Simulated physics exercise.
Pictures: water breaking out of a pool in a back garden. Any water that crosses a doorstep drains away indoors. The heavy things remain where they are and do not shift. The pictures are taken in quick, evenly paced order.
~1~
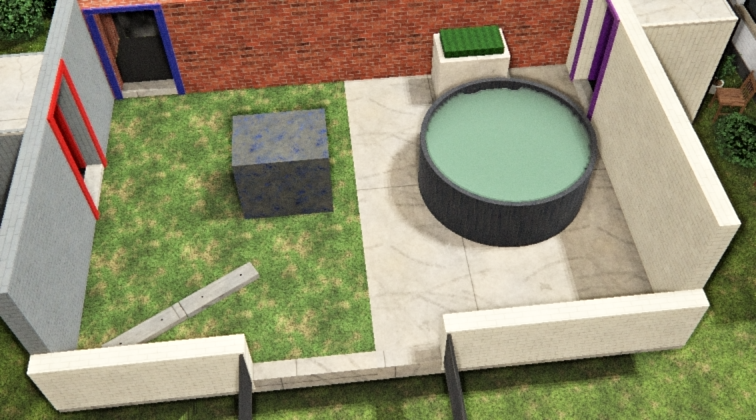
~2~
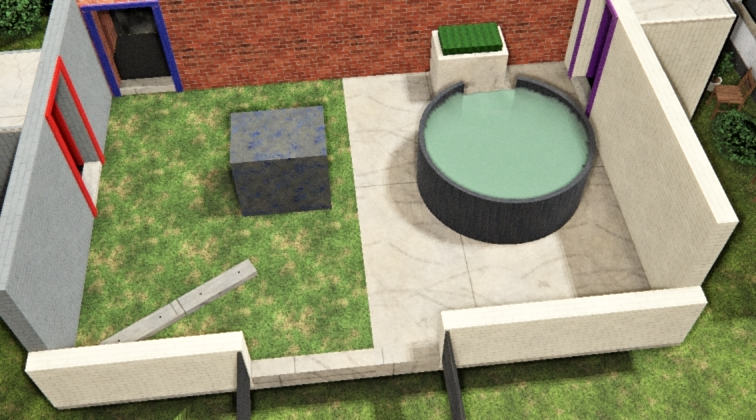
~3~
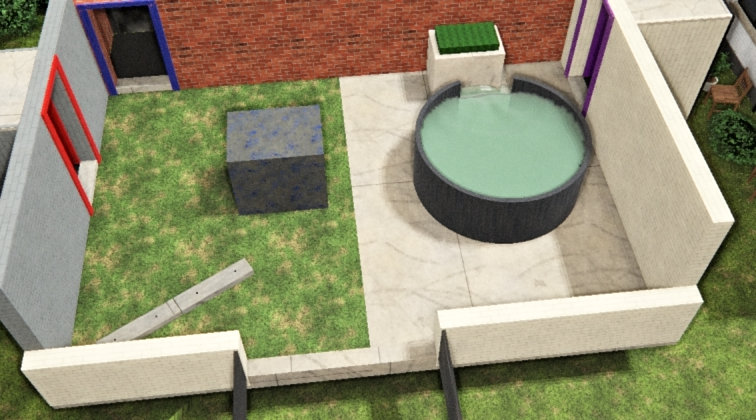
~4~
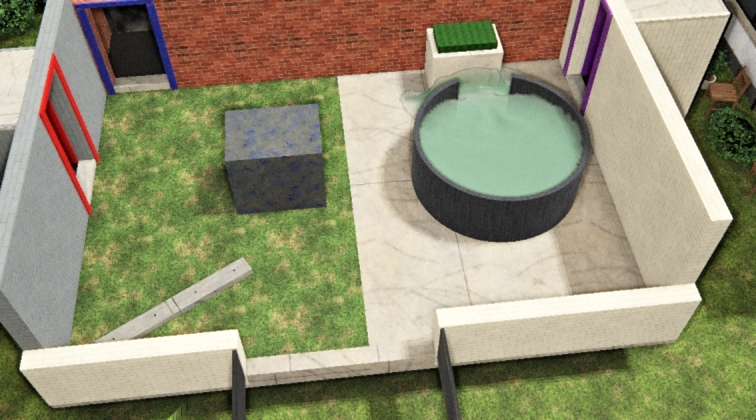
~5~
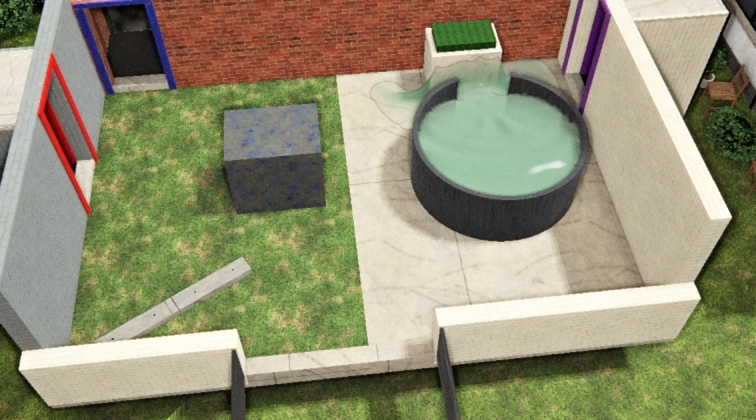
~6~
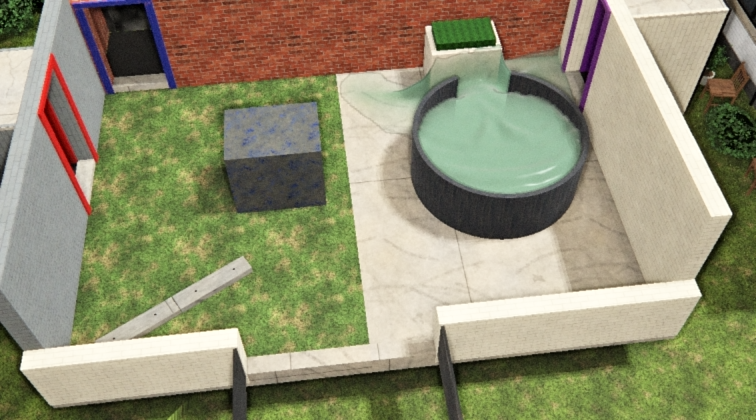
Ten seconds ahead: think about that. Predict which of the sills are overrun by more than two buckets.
The blue door is not overrun, the red door is not overrun, the purple door is overrun.
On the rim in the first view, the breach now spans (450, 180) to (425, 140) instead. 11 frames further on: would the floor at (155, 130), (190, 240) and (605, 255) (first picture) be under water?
The first spot is spared, the second swamped, the third spared.
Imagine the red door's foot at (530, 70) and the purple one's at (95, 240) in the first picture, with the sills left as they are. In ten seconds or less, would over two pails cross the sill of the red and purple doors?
As I see it, the red door overshoots the mark while the purple door remains within bounds.
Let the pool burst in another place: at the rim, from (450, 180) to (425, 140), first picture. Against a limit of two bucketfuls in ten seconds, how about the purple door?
In brief, the purple door remains below.
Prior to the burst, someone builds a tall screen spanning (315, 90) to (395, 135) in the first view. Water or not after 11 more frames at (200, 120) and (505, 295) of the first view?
Going in the order asked: Parched, parched.
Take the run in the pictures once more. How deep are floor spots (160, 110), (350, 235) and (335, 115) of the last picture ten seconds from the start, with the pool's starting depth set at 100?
The depth comes out near 8, 6 and 6 per cent.
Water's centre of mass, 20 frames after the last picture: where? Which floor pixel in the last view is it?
I'd put my finger on (436, 150).
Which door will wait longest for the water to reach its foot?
That would be the red door.
A moment on, water covers 25 % of the floor; the blue door not reached, the red door not reached, the purple door over two buckets in.
Next, water covers 35 % of the floor; the blue door not reached, the red door not reached, the purple door far over two buckets in.
Then, water covers 60 % of the floor; the blue door wet at the sill, nothing in, the red door not reached, the purple door far over two buckets in.
Later, water covers 85 % of the floor; the blue door wet at the sill, nothing in, the red door wet at the sill, nothing in, the purple door far over two buckets in.
In the end, water covers 95 % of the floor; the blue door under two buckets in, the red door under two buckets in, the purple door far over two buckets in.
